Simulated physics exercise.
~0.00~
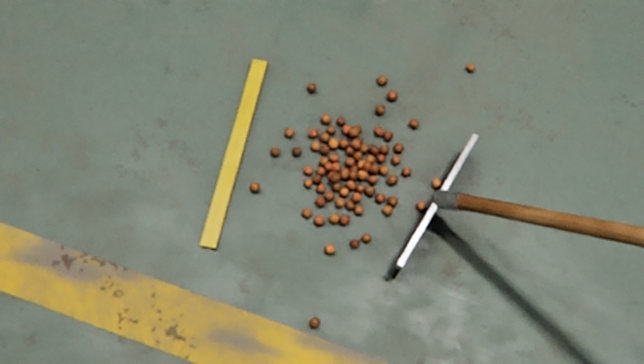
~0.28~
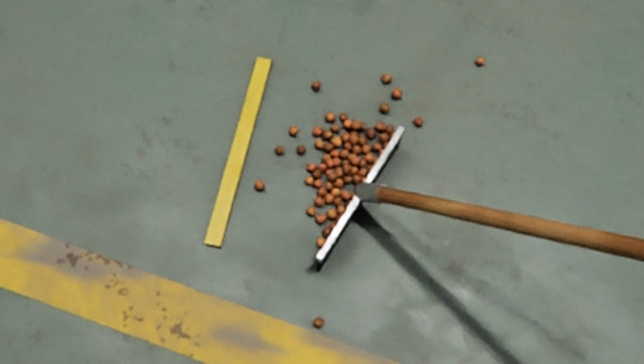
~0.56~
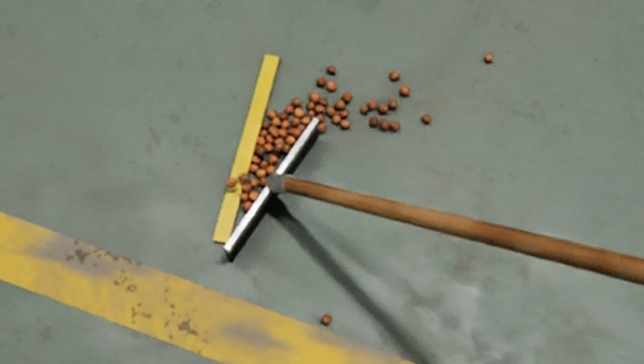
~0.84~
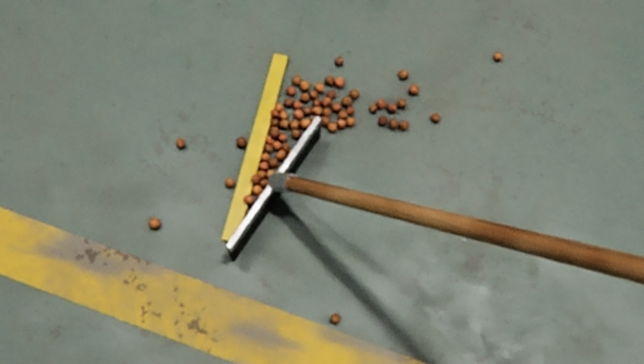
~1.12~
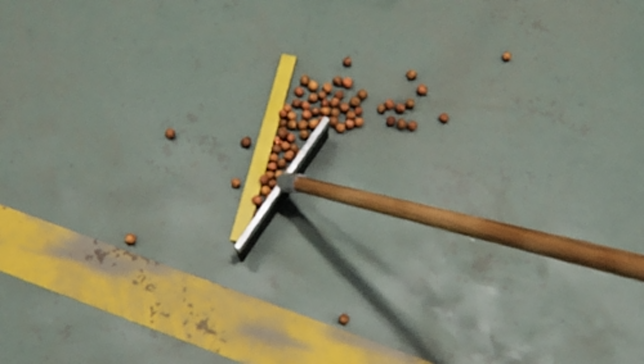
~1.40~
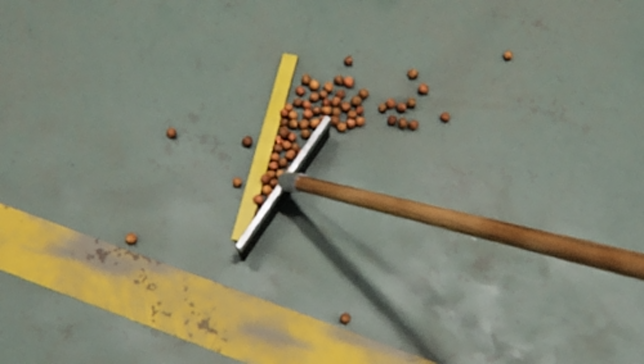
On a worn grey-green floor with a broad yellow painted stripe, a loose cluster of round brown hazelnuts lies between a flat yellow strip and a wooden-handled squeegee. The squeegee slides left, its blade gathering the nuts into a tighter heap. It presses them toward the strip until they crowd against it, spreading upward along its edge. A few nuts end up scattered beyond the strip on the left, one reaching the painted stripe. The squeegee stops with its lower end by the strip, most nuts still packed between them or spilled toward the upper right.
